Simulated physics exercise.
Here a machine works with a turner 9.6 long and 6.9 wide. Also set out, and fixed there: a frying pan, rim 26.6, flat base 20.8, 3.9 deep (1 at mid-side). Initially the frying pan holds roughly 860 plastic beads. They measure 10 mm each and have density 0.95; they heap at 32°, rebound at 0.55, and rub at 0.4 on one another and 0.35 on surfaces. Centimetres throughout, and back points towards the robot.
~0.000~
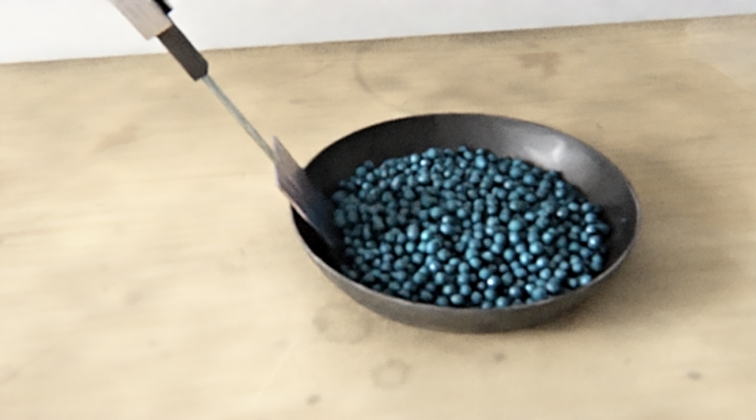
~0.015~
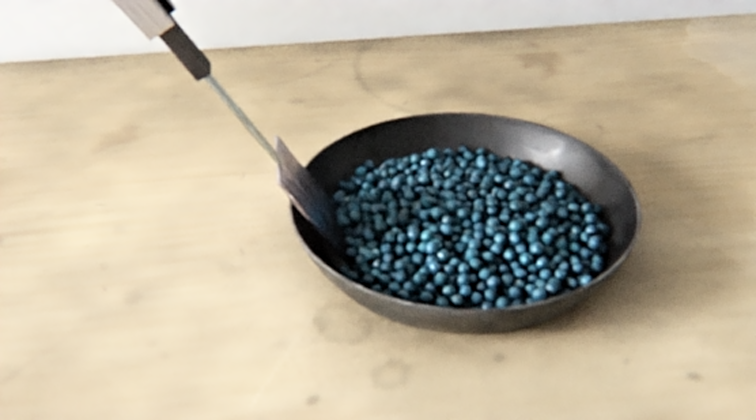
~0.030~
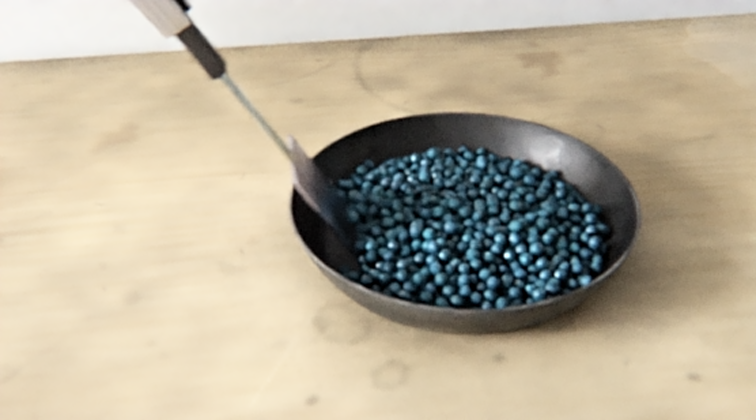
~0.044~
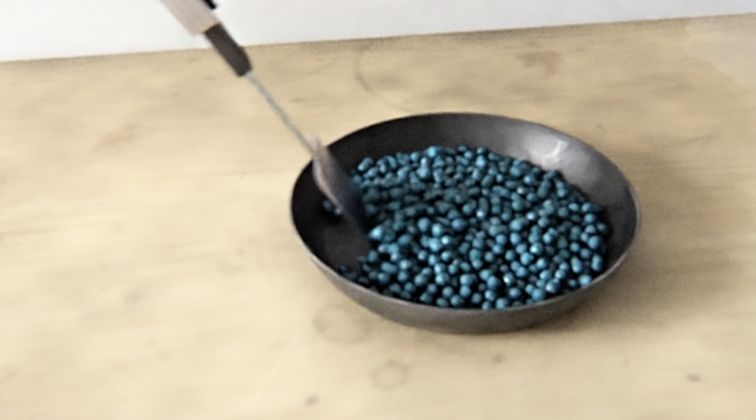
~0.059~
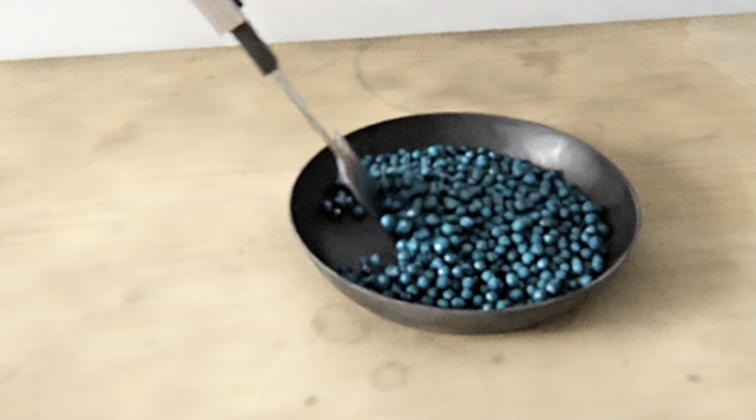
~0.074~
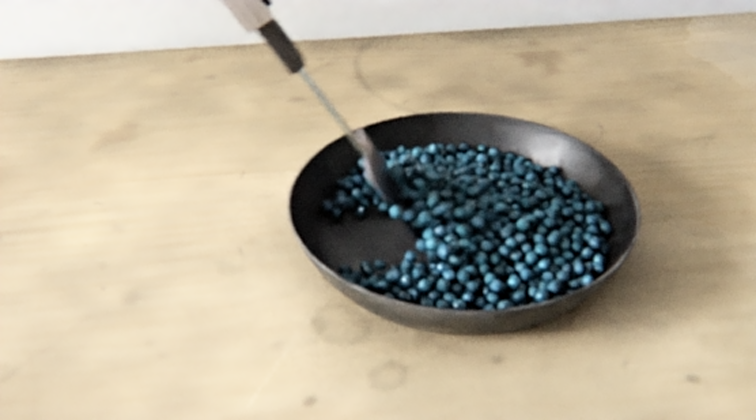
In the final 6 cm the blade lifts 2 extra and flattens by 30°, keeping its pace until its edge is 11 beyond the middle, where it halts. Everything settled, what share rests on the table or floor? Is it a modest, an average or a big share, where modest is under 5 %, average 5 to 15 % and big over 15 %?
Big.
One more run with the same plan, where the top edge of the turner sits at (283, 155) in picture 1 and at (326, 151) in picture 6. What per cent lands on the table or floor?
Roughly 15 percent ends up there.
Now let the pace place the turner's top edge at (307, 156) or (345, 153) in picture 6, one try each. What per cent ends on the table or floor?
Roughly 10 per cent, then roughly 20 per cent.
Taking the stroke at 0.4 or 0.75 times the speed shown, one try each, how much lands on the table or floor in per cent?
Estimates in order: 10 per cent, 20 per cent.
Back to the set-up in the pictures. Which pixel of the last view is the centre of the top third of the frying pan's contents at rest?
You'll find it at about (538, 224).
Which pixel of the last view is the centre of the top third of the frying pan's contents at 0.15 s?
I'd put it close to (531, 195).
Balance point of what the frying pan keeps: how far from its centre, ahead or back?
Ahead, by about 2.5 cm.
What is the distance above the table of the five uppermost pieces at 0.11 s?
I'd put it close to 8 cm.
After 0.11 s, sloping 59°, highest piece 9 above the table; 855 in the frying pan.
After 0.15 s, sloping 52°, highest piece 9 above the table; 852 in the frying pan, 3 on the blade or in flight.
After 0.36 s, sloping 29°, highest piece 22 above the table; 662 in the frying pan, 148 on the table or floor, 45 on the blade or in flight.
After 1.41 s, sloping 29°, highest piece 4 above the table; 662 in the frying pan, 193 on the table or floor.
At rest, 662 in the frying pan, 193 on the table or floor. That is 23 % on the table or floor.
